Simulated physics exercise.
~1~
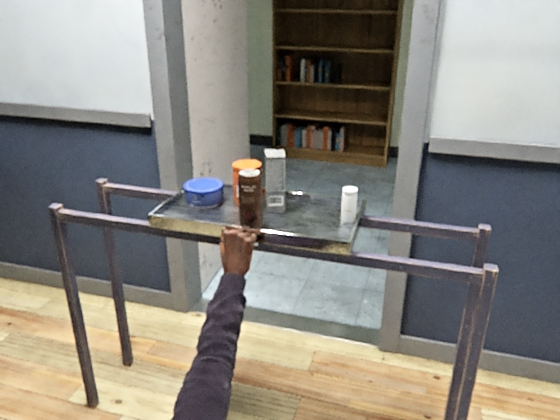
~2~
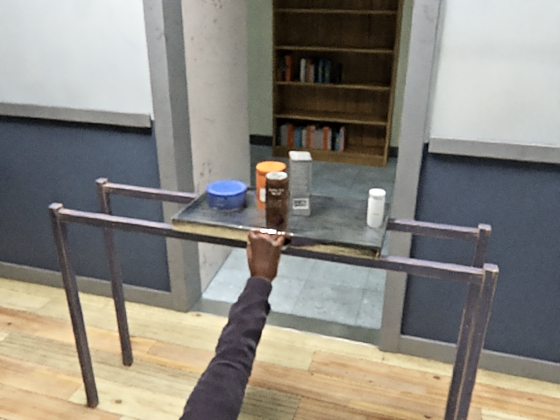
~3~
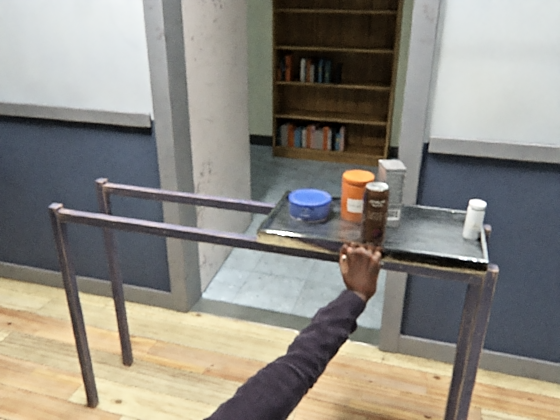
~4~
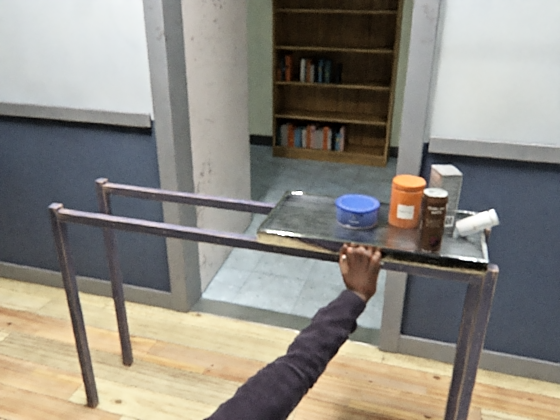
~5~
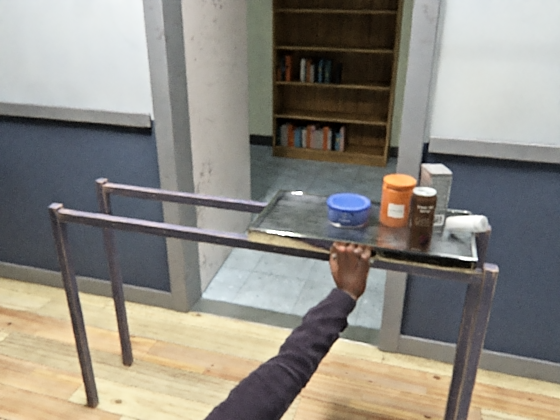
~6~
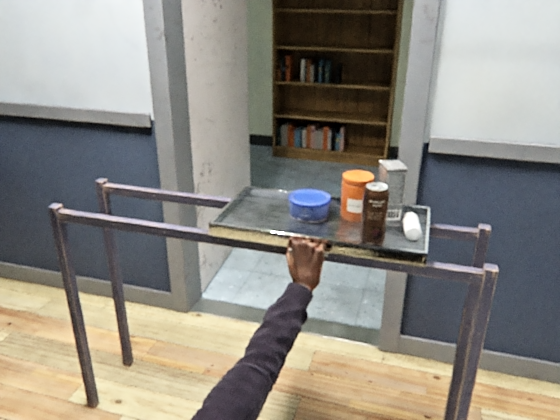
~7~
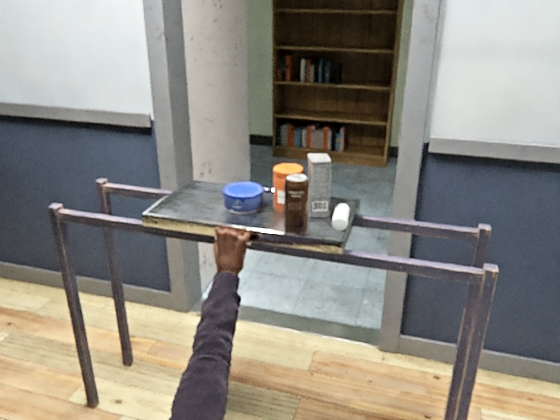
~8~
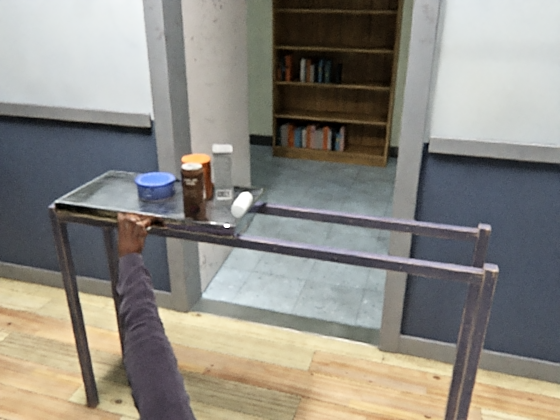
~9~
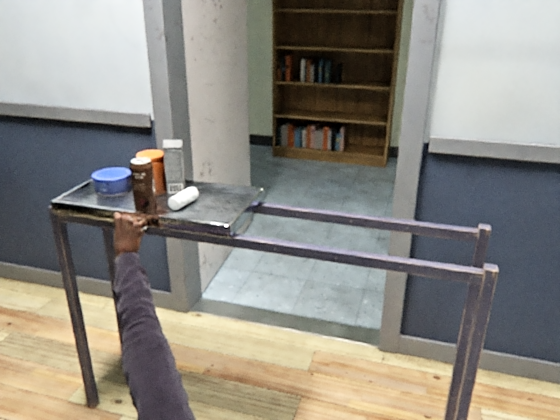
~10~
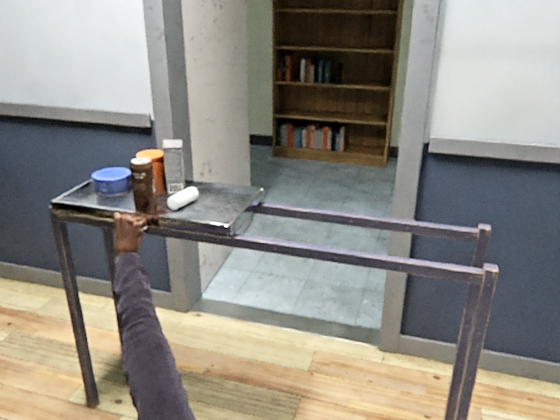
In a room by a doorway, a hand slides a tray of containers right, the white one toppling, then left, where it rests.
